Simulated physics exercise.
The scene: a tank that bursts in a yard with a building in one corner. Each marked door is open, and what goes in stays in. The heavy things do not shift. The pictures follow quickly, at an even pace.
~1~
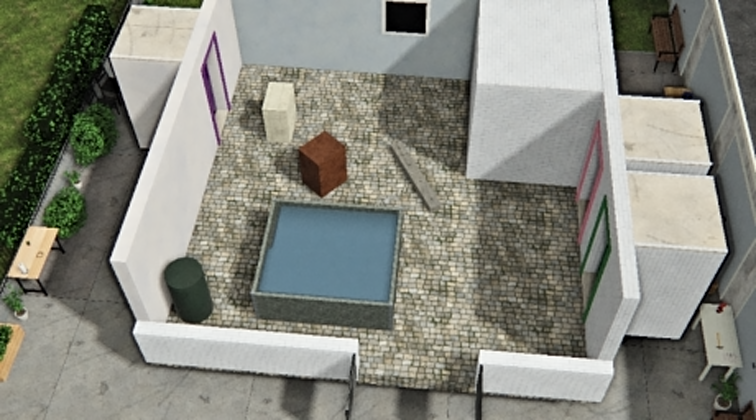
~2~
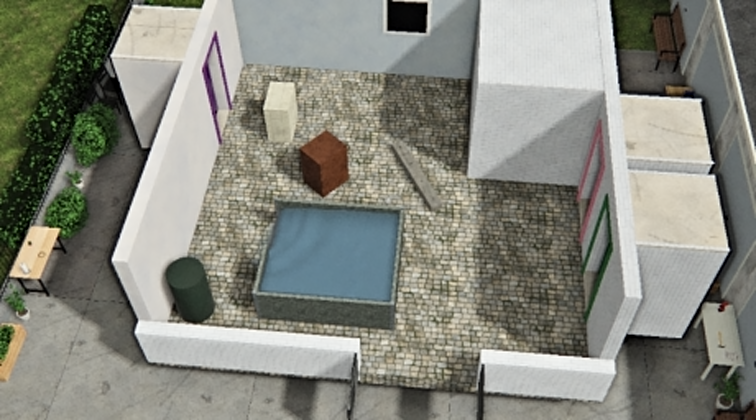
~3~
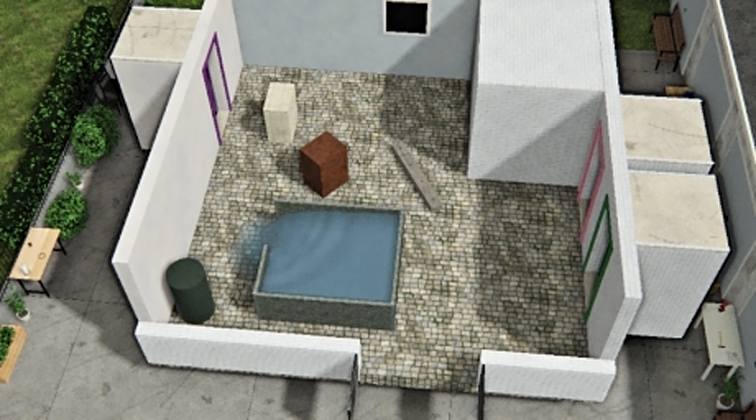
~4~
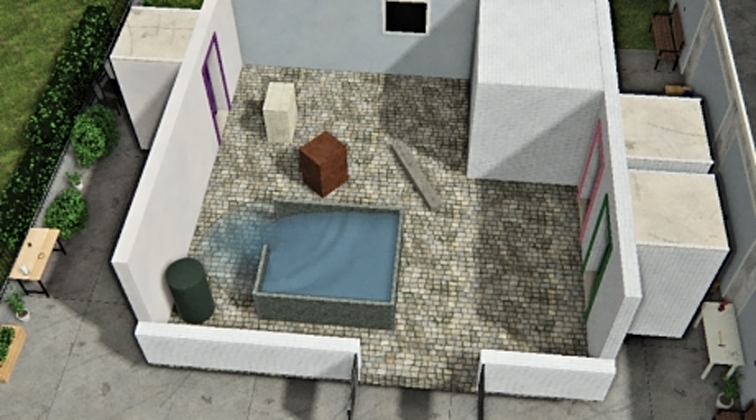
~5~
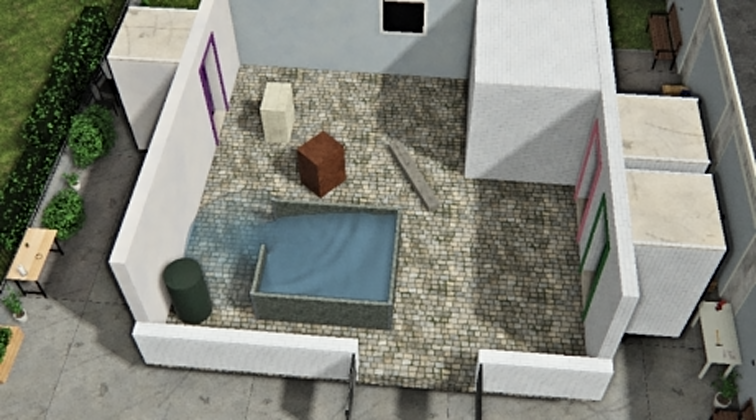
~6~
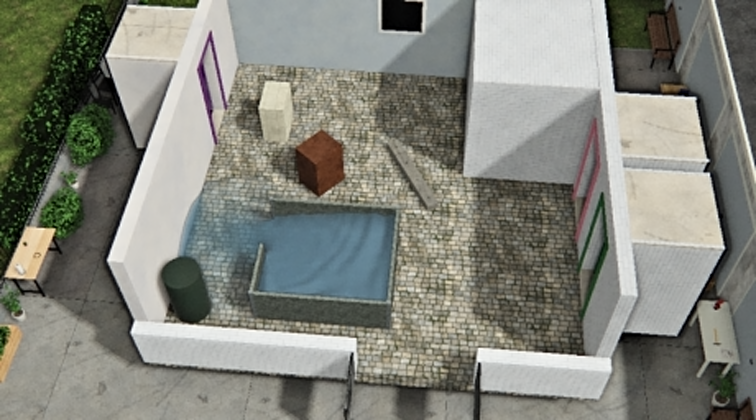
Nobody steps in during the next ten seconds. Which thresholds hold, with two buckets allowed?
One by one: The green door stays under that; the purple door takes more than that; the pink door stays under that.
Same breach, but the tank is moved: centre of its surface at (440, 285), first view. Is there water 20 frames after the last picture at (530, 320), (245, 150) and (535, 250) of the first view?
In that order: Free of water, covered, no water.
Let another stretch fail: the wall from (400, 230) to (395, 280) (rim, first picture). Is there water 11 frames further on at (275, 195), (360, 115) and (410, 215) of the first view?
In turn: Clear, free of water, clear.
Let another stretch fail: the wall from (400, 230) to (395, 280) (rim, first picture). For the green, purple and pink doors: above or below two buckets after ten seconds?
Then: Green door takes more, purple door is under, pink door takes more.
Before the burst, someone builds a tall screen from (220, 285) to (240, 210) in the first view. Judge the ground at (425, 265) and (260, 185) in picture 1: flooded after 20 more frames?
In that order: Dry, covered.
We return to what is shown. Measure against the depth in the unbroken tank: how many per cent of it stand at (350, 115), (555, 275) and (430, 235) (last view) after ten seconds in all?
Roughly 6, 8 and 4 per cent, in turn.
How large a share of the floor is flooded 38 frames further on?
About 65 per cent.
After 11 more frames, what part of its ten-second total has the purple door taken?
Some 5 per cent.
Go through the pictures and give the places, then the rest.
The first frame shows still water in the water tank at (330, 252).
In the second frame, the front is at a hidden place, out from the gap at (276, 241).
In the third frame, the front is at (234, 265), out from the gap at (276, 242).
In the fourth frame, water pours out at (276, 243) and has run to (202, 252).
In the fifth frame, the front is at (198, 213), out from the gap at (273, 243).
In the sixth frame, water pours out at (272, 241) and has run to (203, 189).
A moment on, water covers 15 % of the floor; the green door not reached, the purple door wet at the sill, nothing in, the pink door not reached.
Next, water covers 25 % of the floor; the green door not reached, the purple door under two buckets in, the pink door not reached.
Then, water covers 40 % of the floor; the green door not reached, the purple door under two buckets in, the pink door not reached.
Later, water covers 65 % of the floor; the green door not reached, the purple door over two buckets in, the pink door not reached.
In the end, water covers 95 % of the floor; the green door wet at the sill, nothing in, the purple door over two buckets in, the pink door wet at the sill, nothing in.
